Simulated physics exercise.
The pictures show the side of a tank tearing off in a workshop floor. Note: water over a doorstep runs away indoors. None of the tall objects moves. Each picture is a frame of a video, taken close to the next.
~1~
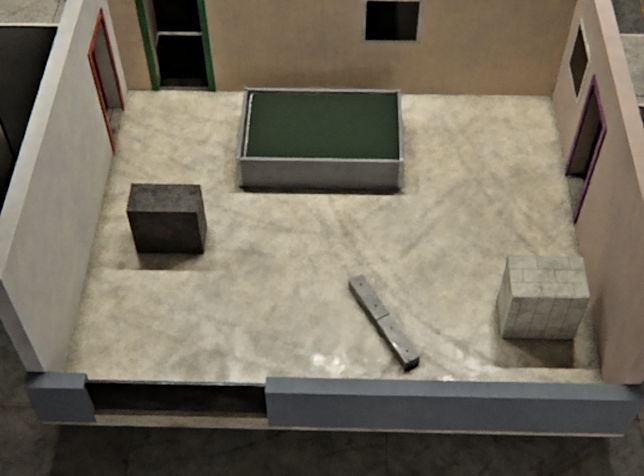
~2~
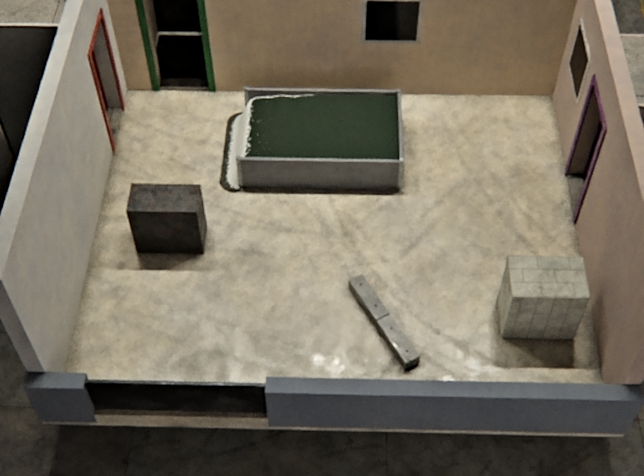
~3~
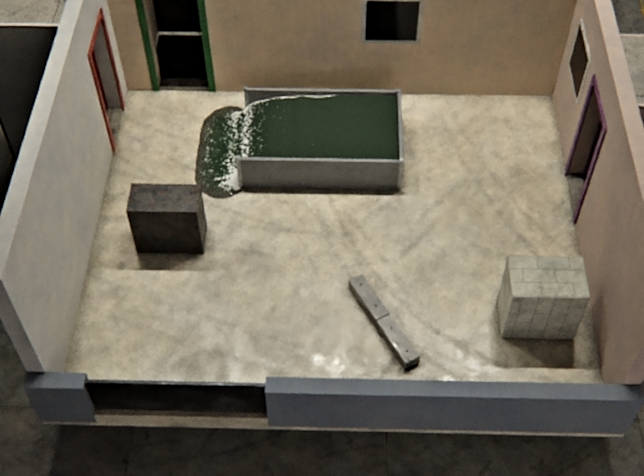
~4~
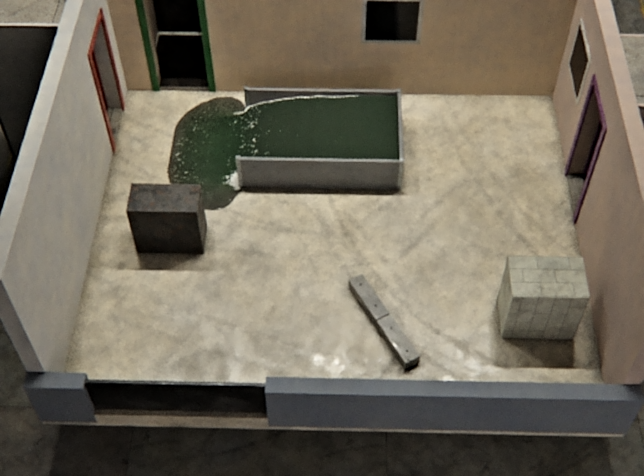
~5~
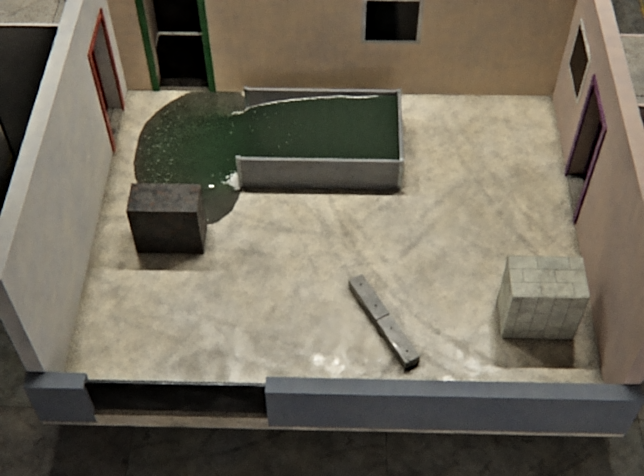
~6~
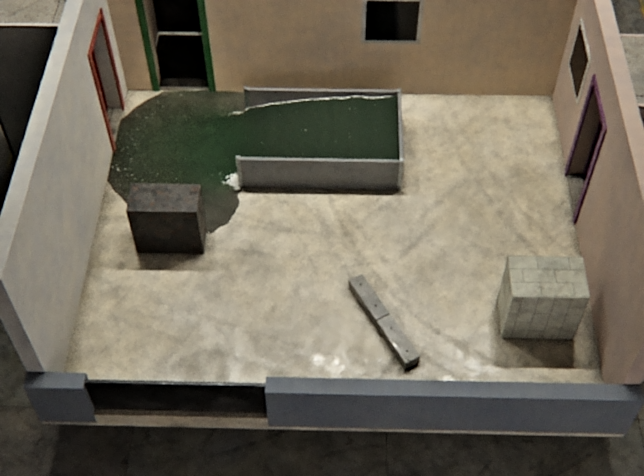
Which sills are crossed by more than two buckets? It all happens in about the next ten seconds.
In order: The red door is going to be swamped; the purple door is going to stay within two buckets; the green door is going to be swamped.
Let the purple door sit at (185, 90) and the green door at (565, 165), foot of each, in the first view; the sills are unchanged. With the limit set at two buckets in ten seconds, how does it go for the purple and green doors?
Briefly, purple door runs past the limit while green door remains below the limit.
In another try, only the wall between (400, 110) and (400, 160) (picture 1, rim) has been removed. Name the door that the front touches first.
First to be reached: The door marked purple.
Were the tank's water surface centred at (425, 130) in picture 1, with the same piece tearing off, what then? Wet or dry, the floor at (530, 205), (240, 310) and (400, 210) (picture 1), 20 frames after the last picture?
Taking them in the order asked: Spared, then inundated, then spared.
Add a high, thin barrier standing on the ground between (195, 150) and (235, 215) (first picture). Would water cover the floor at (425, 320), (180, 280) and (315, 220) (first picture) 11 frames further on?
Reading the points as listed, I get left untouched, then left untouched, then deluged.
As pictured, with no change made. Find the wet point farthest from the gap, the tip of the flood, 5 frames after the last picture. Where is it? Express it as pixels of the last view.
At roughly (91, 254).
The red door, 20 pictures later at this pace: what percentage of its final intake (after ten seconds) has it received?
By then roughly 80 percent of the ten-second total is in.
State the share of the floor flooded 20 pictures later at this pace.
It comes to 30 per cent.
A moment on, water covers 15 % of the floor; the red door over two buckets in, the purple door not reached, the green door wet at the sill, nothing in.
Next, water covers 20 % of the floor; the red door far over two buckets in, the purple door not reached, the green door under two buckets in.
Then, water covers 30 % of the floor; the red door far over two buckets in, the purple door not reached, the green door over two buckets in.
Later, water covers 55 % of the floor; the red door far over two buckets in, the purple door not reached, the green door far over two buckets in.
In the end, water covers 90 % of the floor; the red door far over two buckets in, the purple door wet at the sill, nothing in, the green door far over two buckets in.
